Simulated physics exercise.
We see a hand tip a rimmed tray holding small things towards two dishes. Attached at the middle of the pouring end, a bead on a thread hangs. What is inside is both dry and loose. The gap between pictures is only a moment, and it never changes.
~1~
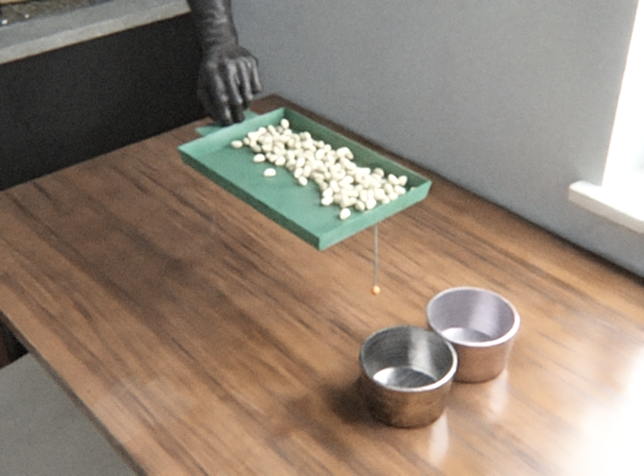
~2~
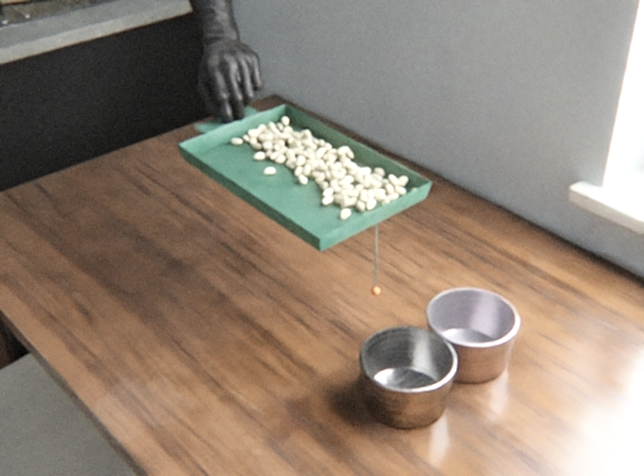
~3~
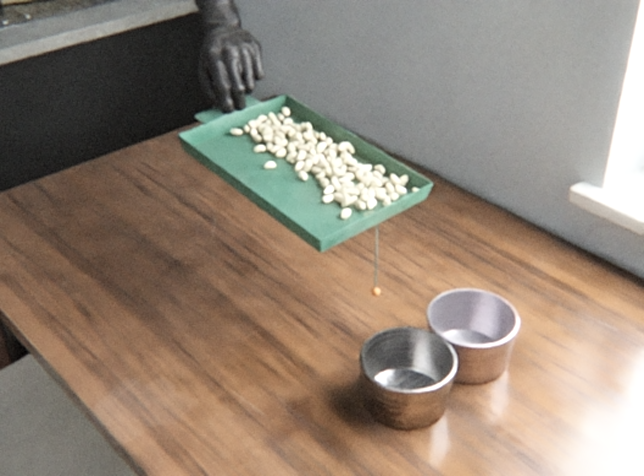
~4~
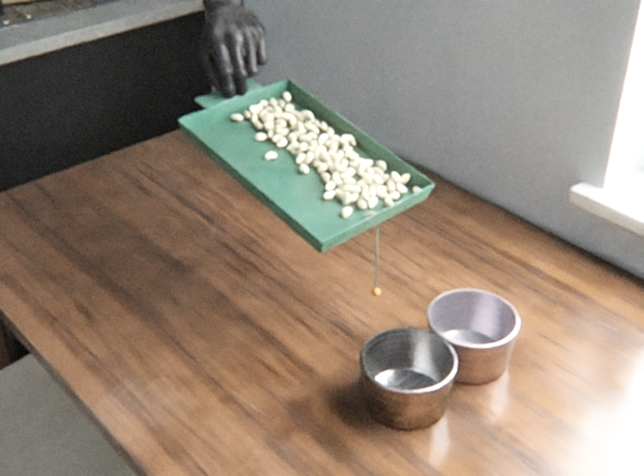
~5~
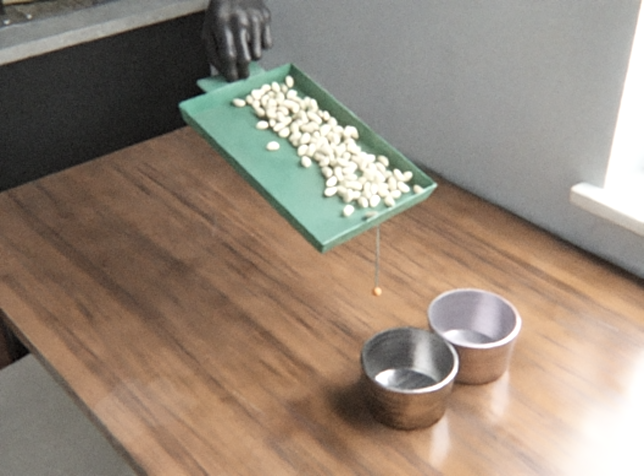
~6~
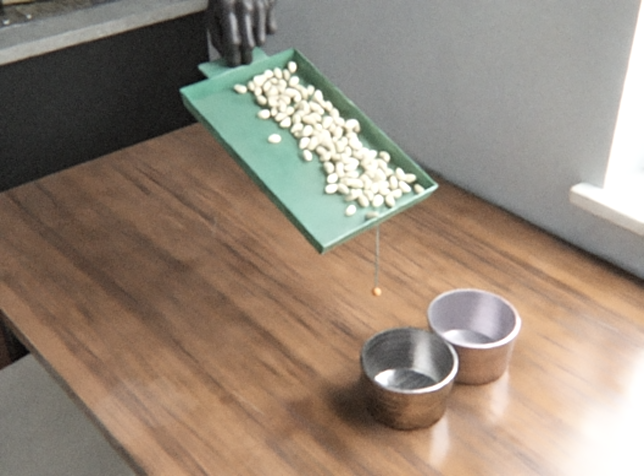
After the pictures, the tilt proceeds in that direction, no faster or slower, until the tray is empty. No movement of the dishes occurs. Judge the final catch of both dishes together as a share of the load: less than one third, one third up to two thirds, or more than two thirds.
The catch totals from the one-third mark to the two-thirds mark.
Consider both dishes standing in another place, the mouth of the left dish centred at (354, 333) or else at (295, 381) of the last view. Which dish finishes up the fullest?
Try 1: The left-hand one. Try 2: The right-hand one.
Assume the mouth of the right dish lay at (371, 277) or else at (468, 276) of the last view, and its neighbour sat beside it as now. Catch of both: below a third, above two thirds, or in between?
First: Under a third. Second: In the middle band.
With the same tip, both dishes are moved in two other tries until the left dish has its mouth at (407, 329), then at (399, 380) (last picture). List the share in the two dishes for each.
Roughly 70% first, roughly 30% second.
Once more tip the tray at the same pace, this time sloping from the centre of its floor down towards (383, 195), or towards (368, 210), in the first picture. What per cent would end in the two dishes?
In order, 20 in a hundred and 60 in a hundred.
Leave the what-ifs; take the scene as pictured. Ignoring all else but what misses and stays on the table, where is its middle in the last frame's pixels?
Look around pixel (356, 380).
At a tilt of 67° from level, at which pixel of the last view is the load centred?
I'd put the middle of the pieces at roughly (372, 196).
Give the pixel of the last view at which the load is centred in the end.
I'd put the middle somewhere around (410, 383).
Soon, tray tipped steeply; nearly all on the tray; a stray few in the left dish; a stray few in the air.
A while on, tray tipped past a quarter turn; about two thirds on the tray; a small part in the left dish; a small part in the right dish; a small part outside both; a small part in the air.
Towards the end, tray tipped past a quarter turn; about a quarter in the left dish; about a quarter in the right dish; about half outside both.
Finally, tray tipped past a quarter turn; about a quarter in the left dish; about a quarter in the right dish; about half outside both.
